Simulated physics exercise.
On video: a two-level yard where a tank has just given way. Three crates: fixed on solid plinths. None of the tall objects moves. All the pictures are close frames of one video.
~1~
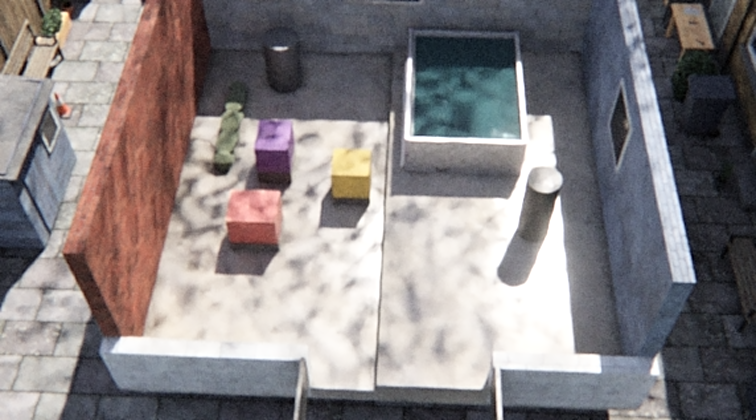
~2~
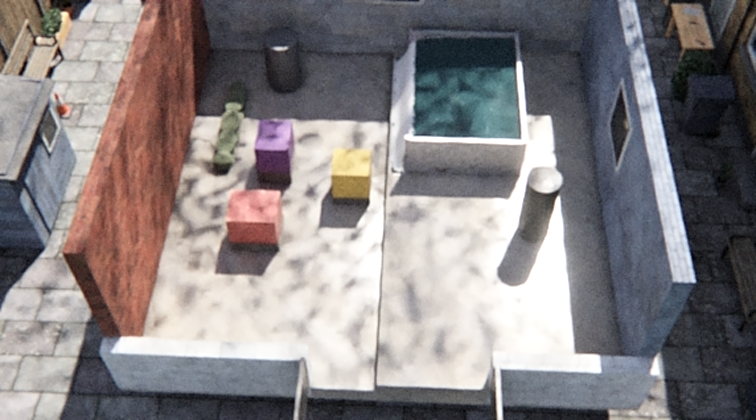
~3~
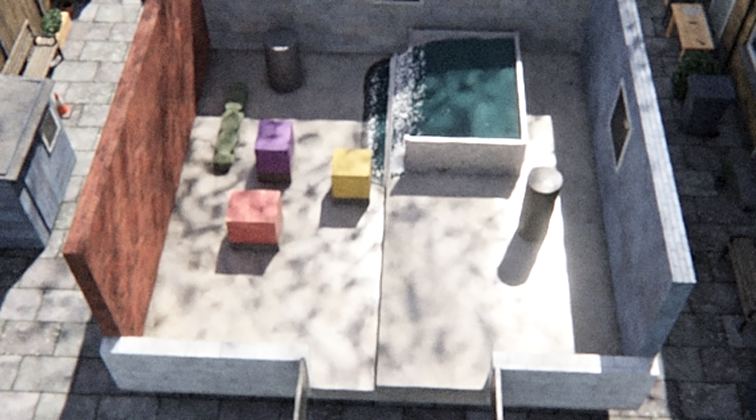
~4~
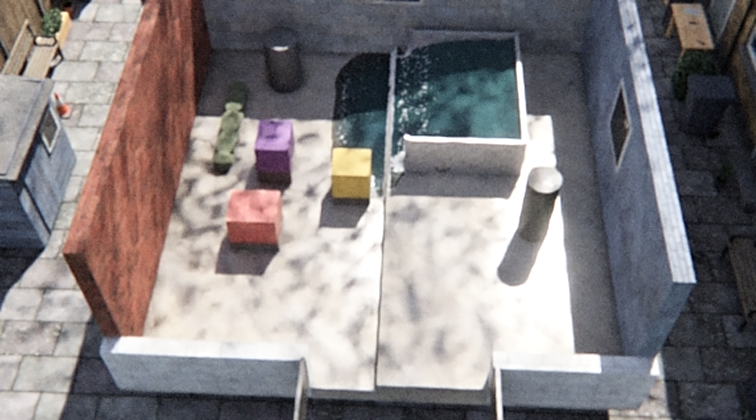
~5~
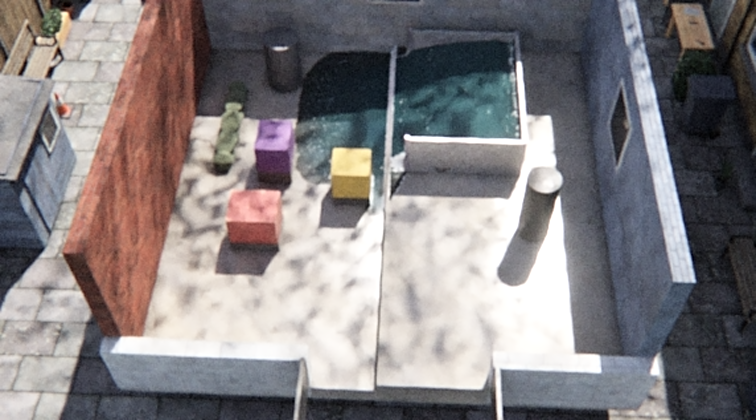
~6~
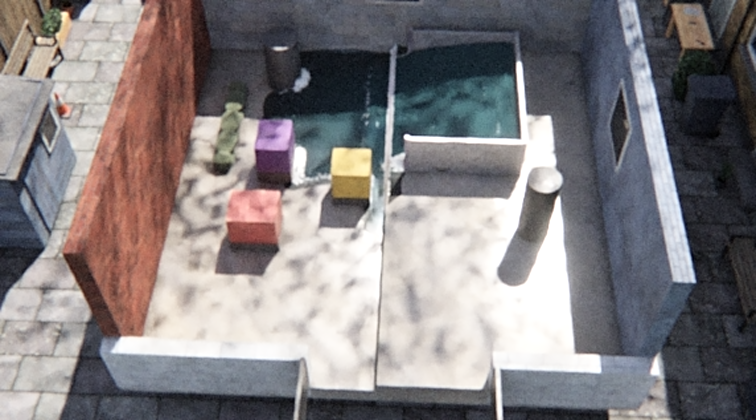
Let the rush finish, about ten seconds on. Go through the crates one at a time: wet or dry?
Purple crate: Wet; red crate: Wet; yellow crate: Wet.
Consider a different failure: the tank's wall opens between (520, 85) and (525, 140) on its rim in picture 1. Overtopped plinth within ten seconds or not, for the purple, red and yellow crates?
Result: Purple is not reached; red is not reached; yellow is not reached.
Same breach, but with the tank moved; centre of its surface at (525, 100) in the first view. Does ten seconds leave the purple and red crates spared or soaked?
Note - purple crate is overtopped; red crate is overtopped.
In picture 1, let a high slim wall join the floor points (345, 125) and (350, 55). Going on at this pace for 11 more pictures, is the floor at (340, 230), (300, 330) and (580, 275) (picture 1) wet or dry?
As listed: Covered, awash, no water.
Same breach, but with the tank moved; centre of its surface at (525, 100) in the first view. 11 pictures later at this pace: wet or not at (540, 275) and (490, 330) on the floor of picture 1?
In order: Bone-dry and bone-dry.
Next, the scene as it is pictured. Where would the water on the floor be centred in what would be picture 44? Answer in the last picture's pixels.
(306, 186).
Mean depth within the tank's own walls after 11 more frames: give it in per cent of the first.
It works out to roughly 28 percent.
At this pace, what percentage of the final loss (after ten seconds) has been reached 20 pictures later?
My figure is about 5 in a hundred.
A moment on, water covers 30 % of the floor; the purple crate water round its plinth, the red crate water round its plinth, the yellow crate water round its plinth.
Next, water covers 45 % of the floor; the purple crate water round its plinth, the red crate water round its plinth, the yellow crate water round its plinth.
Then, water covers 55 % of the floor; the purple crate water round its plinth, the red crate water round its plinth, the yellow crate water round its plinth.
Later, water covers 55 % of the floor; the purple crate water round its plinth, the red crate water round its plinth, the yellow crate water round its plinth.
In the end, water covers 55 % of the floor; the purple crate was topped, the red crate was topped, the yellow crate was topped.
